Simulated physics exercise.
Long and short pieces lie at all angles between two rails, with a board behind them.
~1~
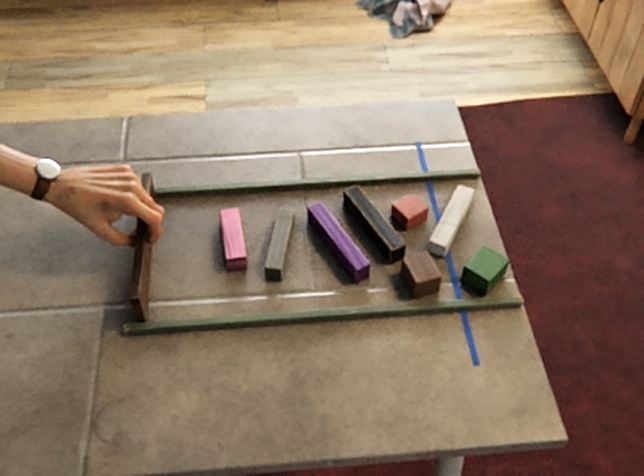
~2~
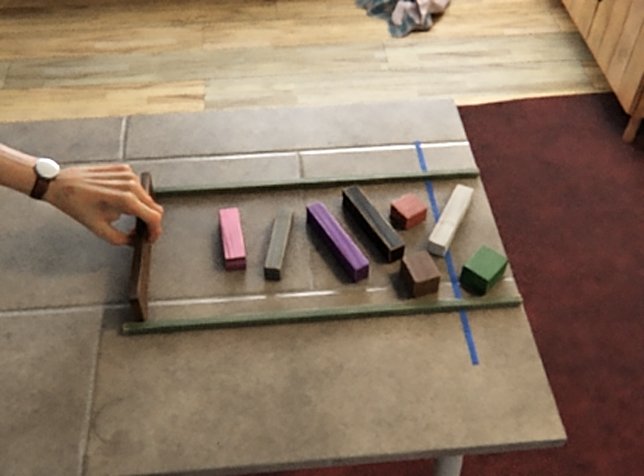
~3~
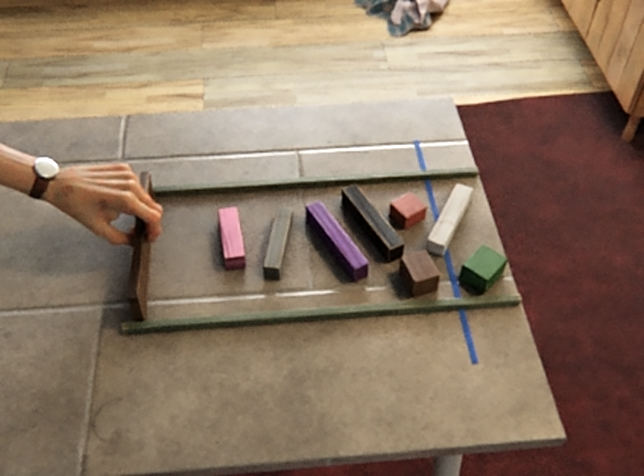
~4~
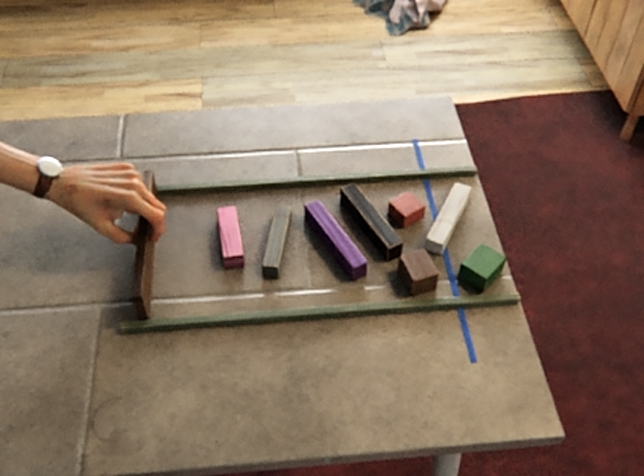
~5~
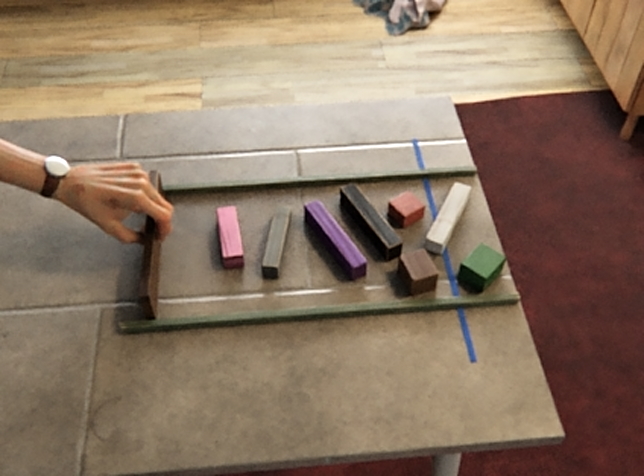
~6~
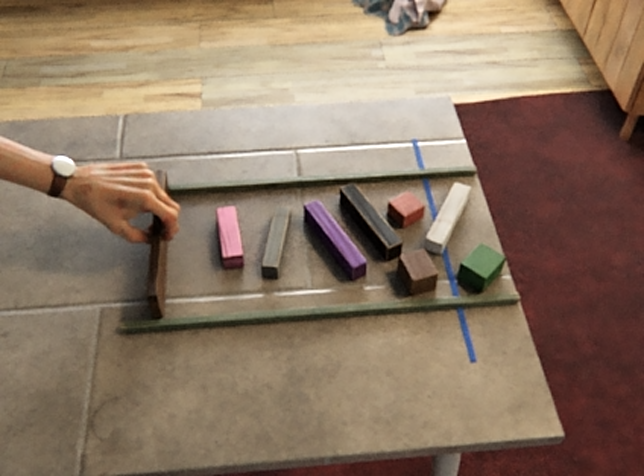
The clip shows a hand wearing a watch holding a dark board upright behind scattered coloured blocks and sticks between two green rails on a table; the hand then moves the board slightly right, while the pieces stay still.
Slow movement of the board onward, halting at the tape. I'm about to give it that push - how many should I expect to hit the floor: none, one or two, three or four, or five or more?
Expect three or four.
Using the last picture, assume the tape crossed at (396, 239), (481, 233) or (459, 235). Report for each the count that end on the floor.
Counts per try: 0; 6; 5.
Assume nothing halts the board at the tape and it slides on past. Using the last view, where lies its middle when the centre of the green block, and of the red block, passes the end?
Near (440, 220) in the first case, near (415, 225) in the other.
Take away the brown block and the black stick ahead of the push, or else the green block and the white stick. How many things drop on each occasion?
Taking the two tries in turn, it comes to 2 and 2.
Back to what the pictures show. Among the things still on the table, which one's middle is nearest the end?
Result: The green block.
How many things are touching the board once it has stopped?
I count 2 of them.
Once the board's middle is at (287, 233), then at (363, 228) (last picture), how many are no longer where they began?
At the first point the count is 3, at the second it's 7.
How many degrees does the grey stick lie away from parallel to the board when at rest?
I'd put it at about 0°.
Early on, none off yet; green block at rest near (482, 267); white stick at rest near (448, 217); red block at rest near (406, 209).
A while later, none off yet; green block at rest near (482, 267); white stick moving near (454, 218); red block travelled about its own width near (430, 205).
Finally, the number that fall off is three or four; lost, black stick, red block and white stick.
